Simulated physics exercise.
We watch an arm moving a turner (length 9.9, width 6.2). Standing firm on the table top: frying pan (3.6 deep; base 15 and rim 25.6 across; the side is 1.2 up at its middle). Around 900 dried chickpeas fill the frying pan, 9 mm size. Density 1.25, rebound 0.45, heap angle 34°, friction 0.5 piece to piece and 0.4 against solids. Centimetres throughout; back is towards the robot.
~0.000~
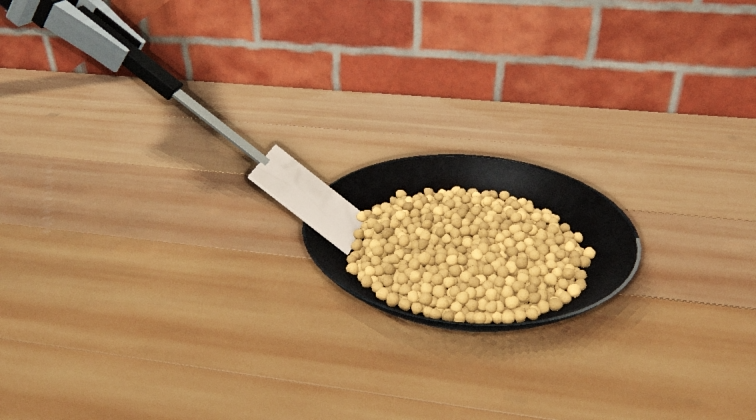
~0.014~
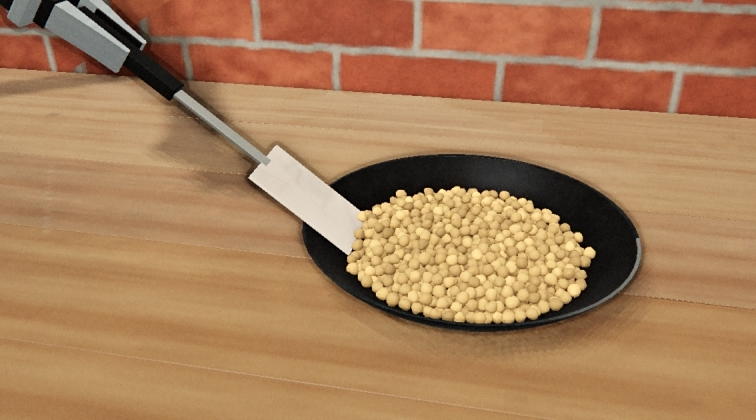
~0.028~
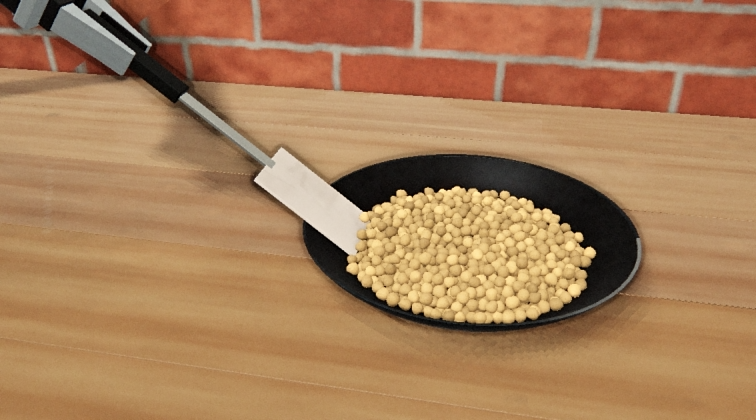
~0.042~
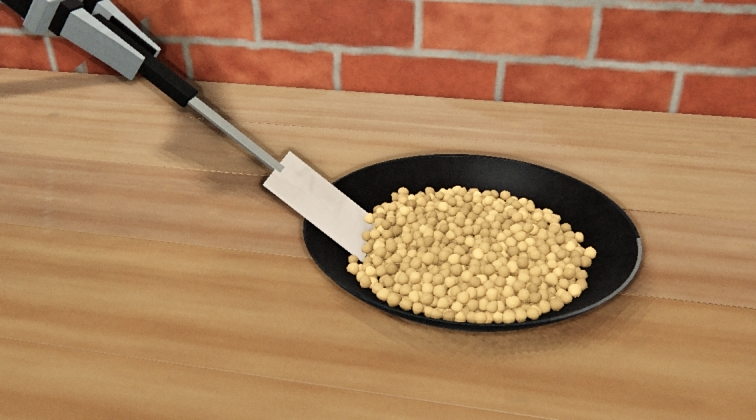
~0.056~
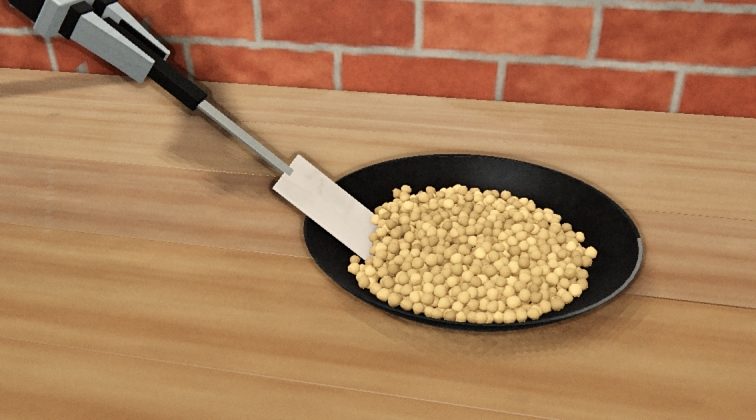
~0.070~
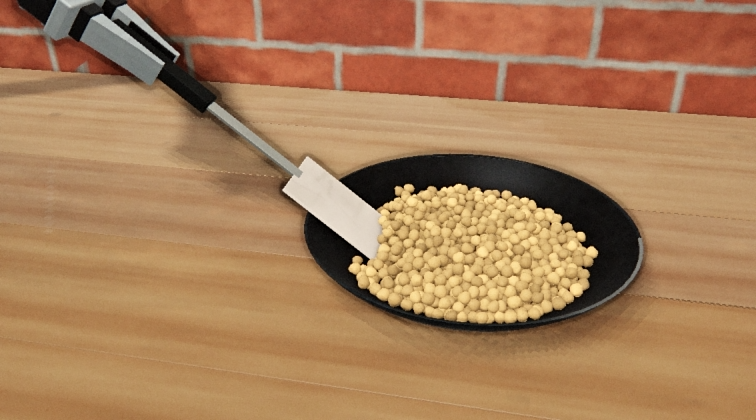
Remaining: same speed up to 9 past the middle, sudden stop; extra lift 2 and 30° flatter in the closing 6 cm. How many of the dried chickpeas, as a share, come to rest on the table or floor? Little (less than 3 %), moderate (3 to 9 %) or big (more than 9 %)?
Answer: Moderate; 3 to 9 % of the dried chickpeas finish on the table or floor.
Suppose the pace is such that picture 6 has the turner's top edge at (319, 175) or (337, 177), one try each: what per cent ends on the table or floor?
Some 15 and 20 per cent.
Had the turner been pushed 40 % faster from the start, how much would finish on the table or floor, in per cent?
Then about 15 per cent.
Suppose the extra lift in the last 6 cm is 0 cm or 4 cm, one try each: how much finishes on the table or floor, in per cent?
Some 5 and 10 per cent.
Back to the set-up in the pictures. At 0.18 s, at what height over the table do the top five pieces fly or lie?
Some 4 cm.
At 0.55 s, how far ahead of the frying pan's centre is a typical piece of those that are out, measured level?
About 16 cm.
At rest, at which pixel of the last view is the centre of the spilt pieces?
At about (674, 280).
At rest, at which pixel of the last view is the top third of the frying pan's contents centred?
Near (576, 240).
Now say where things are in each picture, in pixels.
In the first picture, the turner top edge at (262, 160), sloping 38°; upper third of the load around (466, 237), from x 350 to 590, top at y 190; 900 in the frying pan.
In the second picture, the turner top edge at (263, 161), sloping 38°; upper third of the load around (466, 237), from x 350 to 590, top at y 190.
In the third picture, the turner top edge at (268, 163), sloping 38°; upper third of the load around (466, 237), from x 350 to 590, top at y 190.
In the fourth picture, the turner top edge at (277, 167), sloping 38°; upper third of the load around (465, 236), from x 355 to 590, top at y 190.
In the fifth picture, the turner top edge at (286, 170), sloping 38°; upper third of the load around (464, 235), from x 355 to 590, top at y 190.
In the sixth picture, the turner top edge at (295, 173), sloping 38°; upper third of the load around (466, 235), from x 355 to 590, top at y 190; 900 in the frying pan.
After 0.18 s, sloping 38°, highest piece 5 above the table; 900 in the frying pan.
After 0.29 s, sloping 28°, highest piece 5 above the table; 900 in the frying pan.
After 0.55 s, sloping 8°, highest piece 5 above the table; 849 in the frying pan, 47 on the table or floor, 4 on the blade or in flight.
After 1.60 s, sloping 8°, highest piece 5 above the table; 845 in the frying pan, 55 on the table or floor.
In the end, 845 in the frying pan, 55 on the table or floor. That is 6 % on the table or floor.
